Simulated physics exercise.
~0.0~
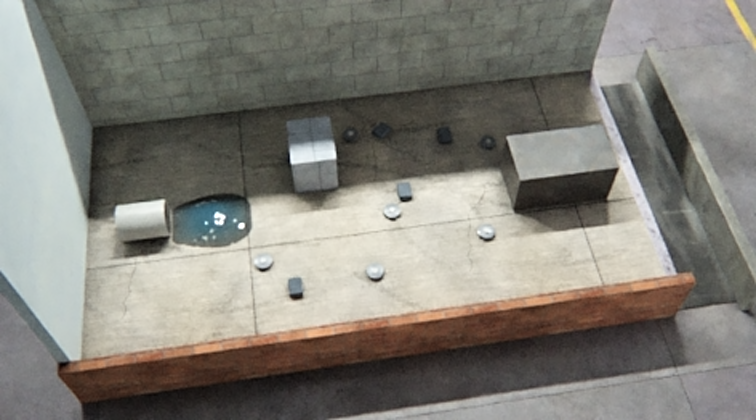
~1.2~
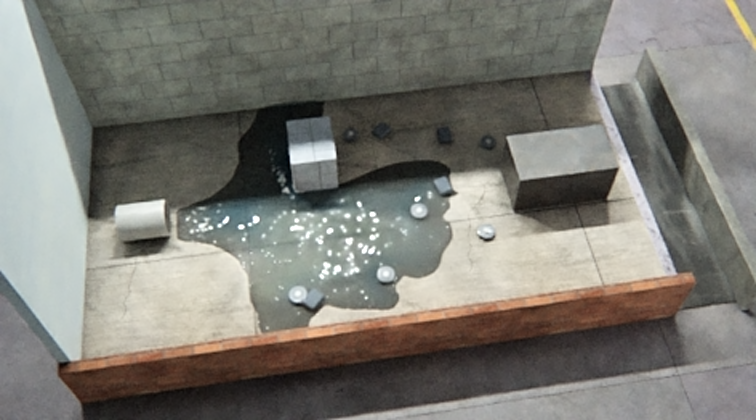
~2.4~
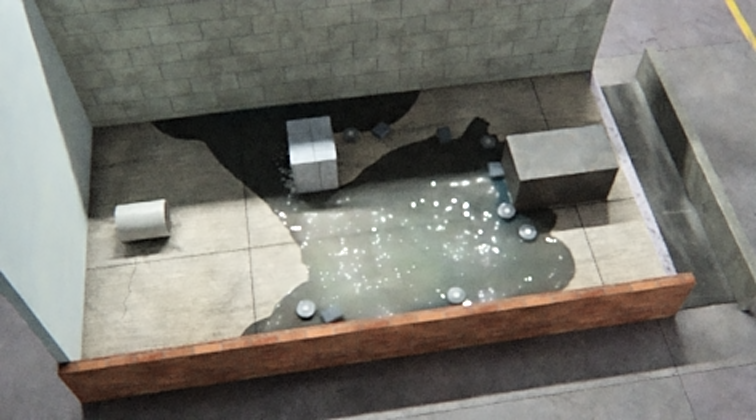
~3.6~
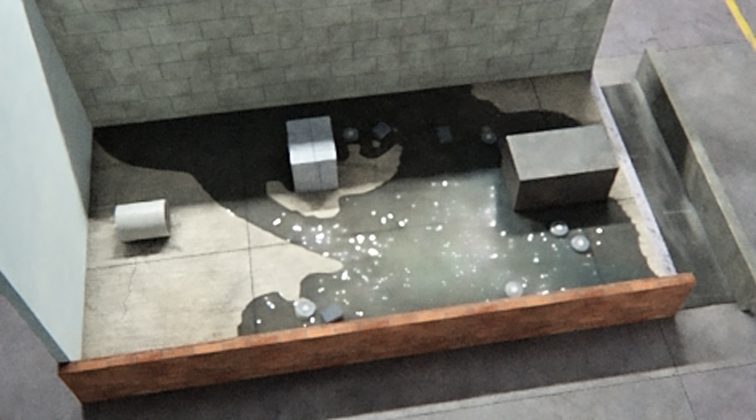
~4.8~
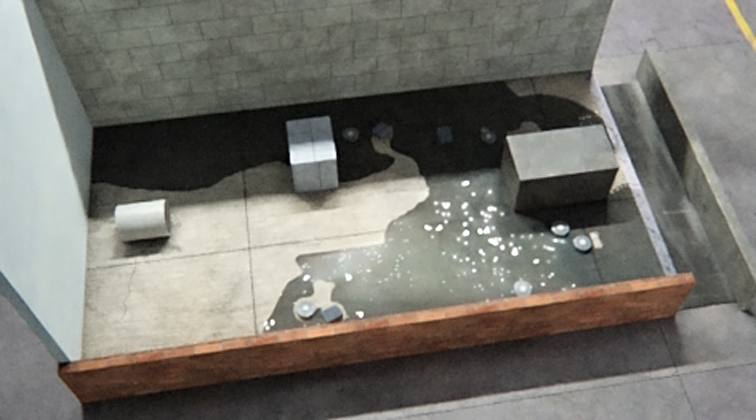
On a walled concrete floor, water spreads from beside a white drum, pushing several small discs and blocks rightward before they settle.
